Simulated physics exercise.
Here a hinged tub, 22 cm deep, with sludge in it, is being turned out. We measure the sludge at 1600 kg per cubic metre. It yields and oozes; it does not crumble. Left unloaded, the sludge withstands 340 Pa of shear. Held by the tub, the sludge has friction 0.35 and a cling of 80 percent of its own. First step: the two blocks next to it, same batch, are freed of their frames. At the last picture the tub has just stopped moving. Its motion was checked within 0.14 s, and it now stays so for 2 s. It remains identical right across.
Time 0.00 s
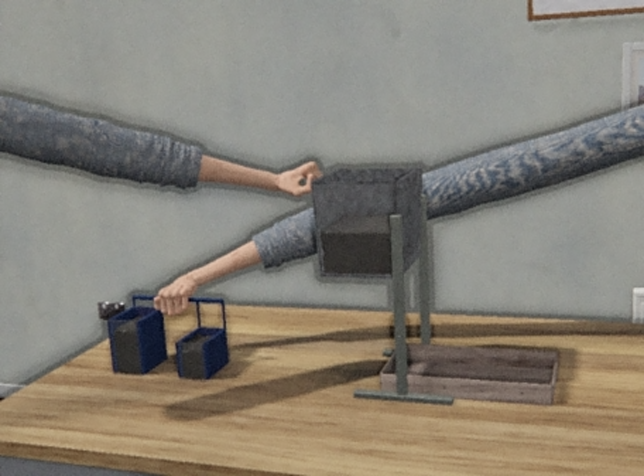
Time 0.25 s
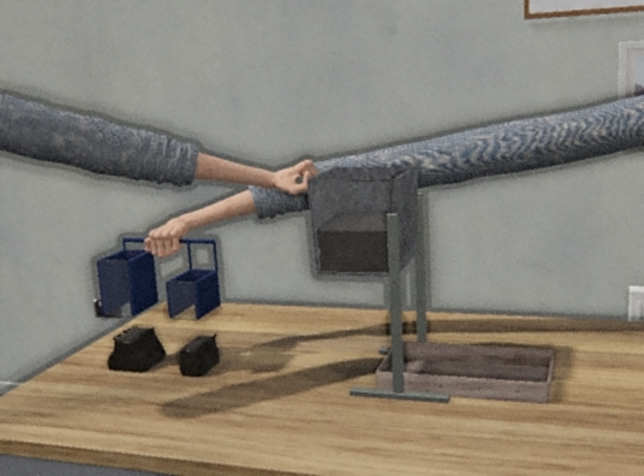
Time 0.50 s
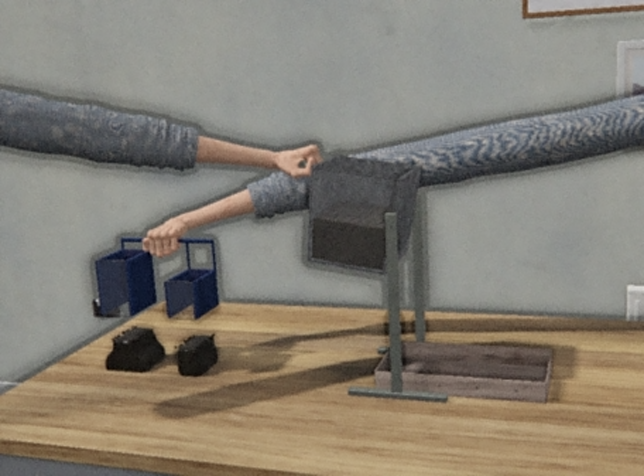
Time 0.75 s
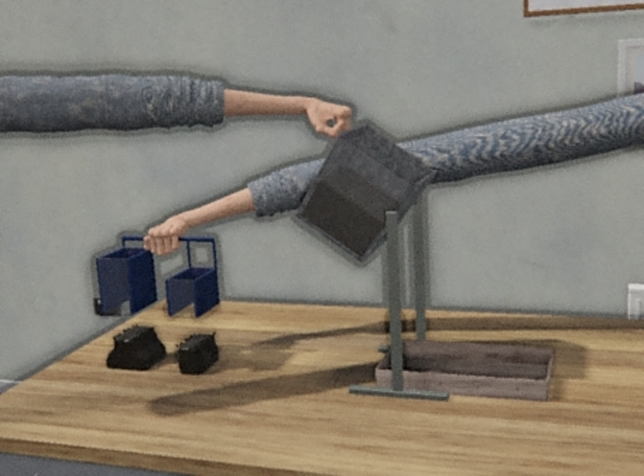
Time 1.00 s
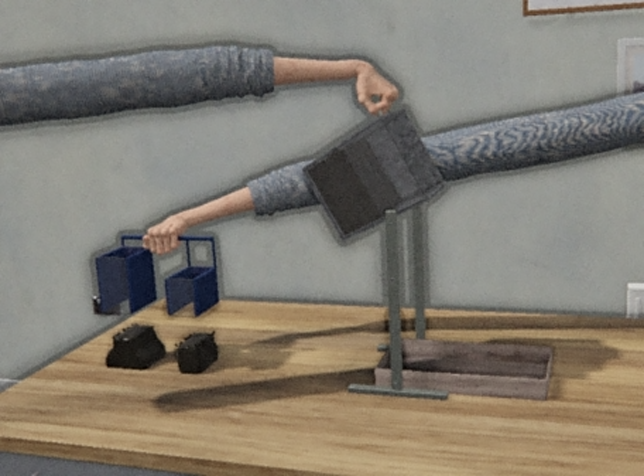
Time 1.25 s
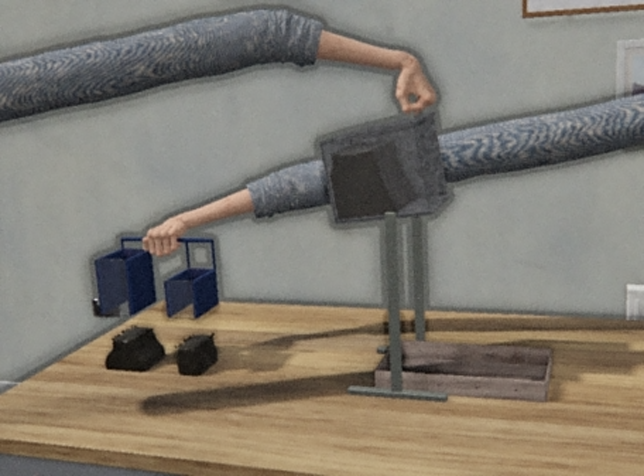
Two blue box-shaped moulds were lifted by a hand off two dark lumps, the left one sagging slightly, and then another hand turned a grey tub of dark sludge steeply over on its stand.
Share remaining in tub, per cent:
Near 100 percent.
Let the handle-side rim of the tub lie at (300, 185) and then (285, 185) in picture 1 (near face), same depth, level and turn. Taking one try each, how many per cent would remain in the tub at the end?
The first would keep 100 percent and the second 85 percent.
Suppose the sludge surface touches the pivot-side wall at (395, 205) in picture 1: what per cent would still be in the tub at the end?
About 70 per cent.
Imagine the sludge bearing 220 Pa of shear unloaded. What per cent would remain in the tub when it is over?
In that case close to 95 in a hundred.
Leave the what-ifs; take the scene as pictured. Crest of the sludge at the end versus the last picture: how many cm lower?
4 cm.
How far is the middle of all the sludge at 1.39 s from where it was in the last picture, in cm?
It has moved around 3 centimetres.
After 1.39 s, the tub is at 81 degrees and holds 100 %.
After 1.56 s, the tub is at 81 degrees and holds 100 %.
After 1.73 s, the tub is at 81 degrees and holds 100 %.
After 1.90 s, the tub is at 81 degrees and holds 100 %.
After 3.25 s, at the end, the tub is at 81 degrees and holds 100 %.
